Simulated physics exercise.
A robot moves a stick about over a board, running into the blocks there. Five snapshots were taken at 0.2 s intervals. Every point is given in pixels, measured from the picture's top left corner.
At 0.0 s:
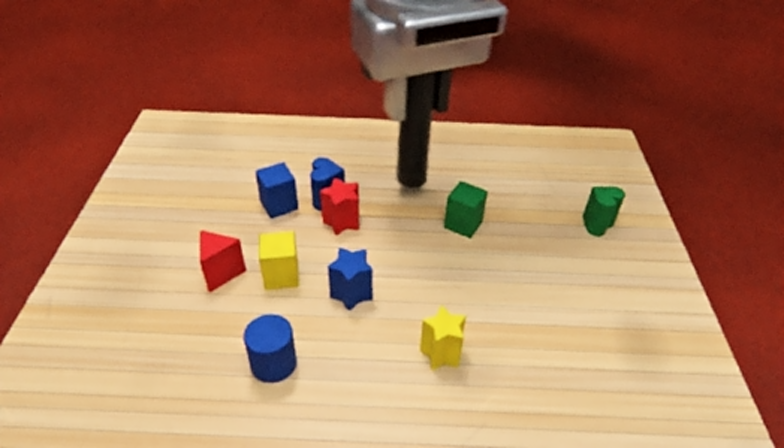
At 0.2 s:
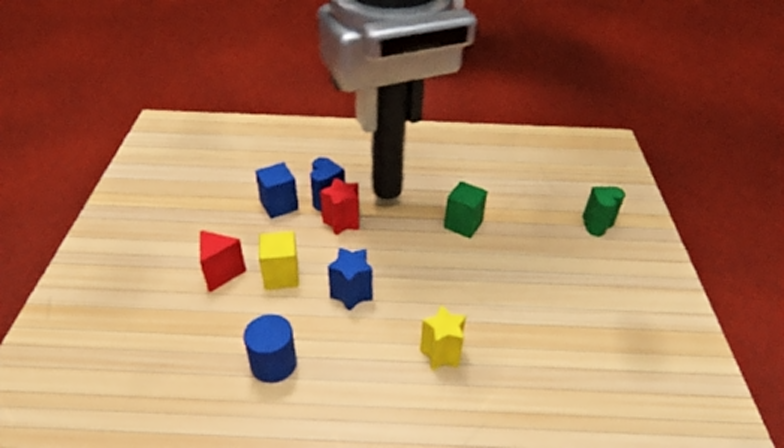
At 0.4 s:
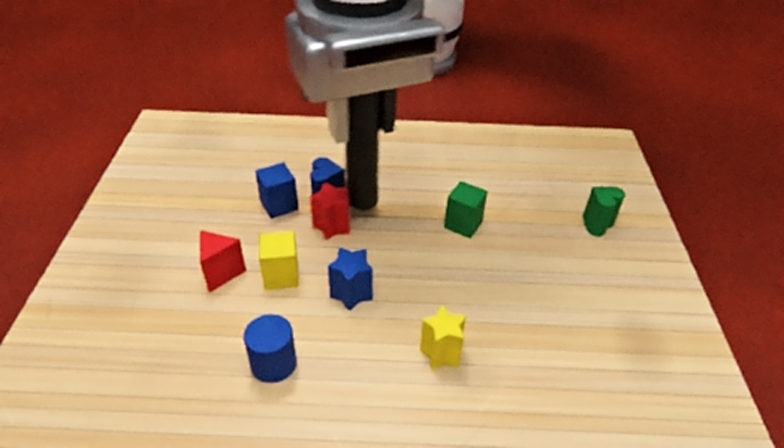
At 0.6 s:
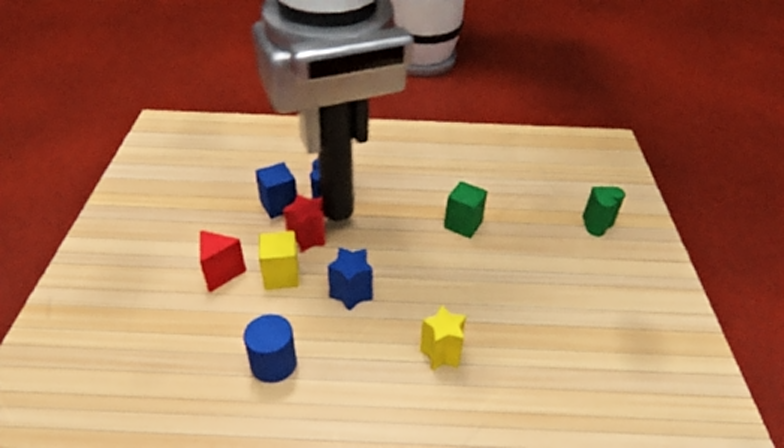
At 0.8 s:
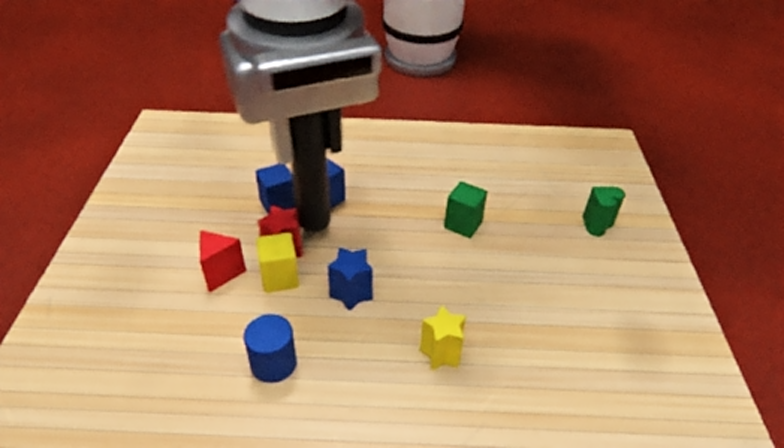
To begin with, a robot's dark stick stands on a wooden board to the right of a red star, among scattered colored blocks. The stick slides left and slightly nearer, meets the red star, and pushes it a short way toward the yellow block, leaving the star just behind it.
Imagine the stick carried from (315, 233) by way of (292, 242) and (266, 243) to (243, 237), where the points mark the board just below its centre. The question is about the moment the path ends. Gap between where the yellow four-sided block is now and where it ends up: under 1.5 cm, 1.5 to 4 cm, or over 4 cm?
Overall it shifts less than 1.5 cm.
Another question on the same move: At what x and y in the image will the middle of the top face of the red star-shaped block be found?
It should be at about (232, 232).
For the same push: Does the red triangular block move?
I'd say yes.
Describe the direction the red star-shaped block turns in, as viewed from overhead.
Looking down: Anticlockwise.
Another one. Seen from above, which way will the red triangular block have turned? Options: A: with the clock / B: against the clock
(A)
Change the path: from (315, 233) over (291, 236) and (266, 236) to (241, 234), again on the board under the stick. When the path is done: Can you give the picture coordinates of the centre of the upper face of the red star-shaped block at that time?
Answer: (239, 226).
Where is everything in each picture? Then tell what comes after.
In the first frame, stick tip (412, 180); block tops, red triangular block (214, 242); yellow four-sided block (277, 244); red star-shaped block (341, 190).
In the second frame, stick (387, 190); blocks unchanged.
In the third frame, stick (363, 201); red star-shaped block (331, 195).
In the fourth frame, stick (338, 211); red star-shaped block (305, 206).
In the fifth frame, stick (314, 222); red triangular block (214, 242); yellow four-sided block (275, 246); red star-shaped block (280, 218).
What follows on the original path. Halfway along, stick (277, 232); red triangular block (208, 246), turned 15° clockwise; red star-shaped block (243, 232), turned 15° anticlockwise.
At the end, stick (241, 226); red triangular block (203, 252), turned 35° clockwise; yellow four-sided block in place; red star-shaped block (232, 232), turned 65° anticlockwise.
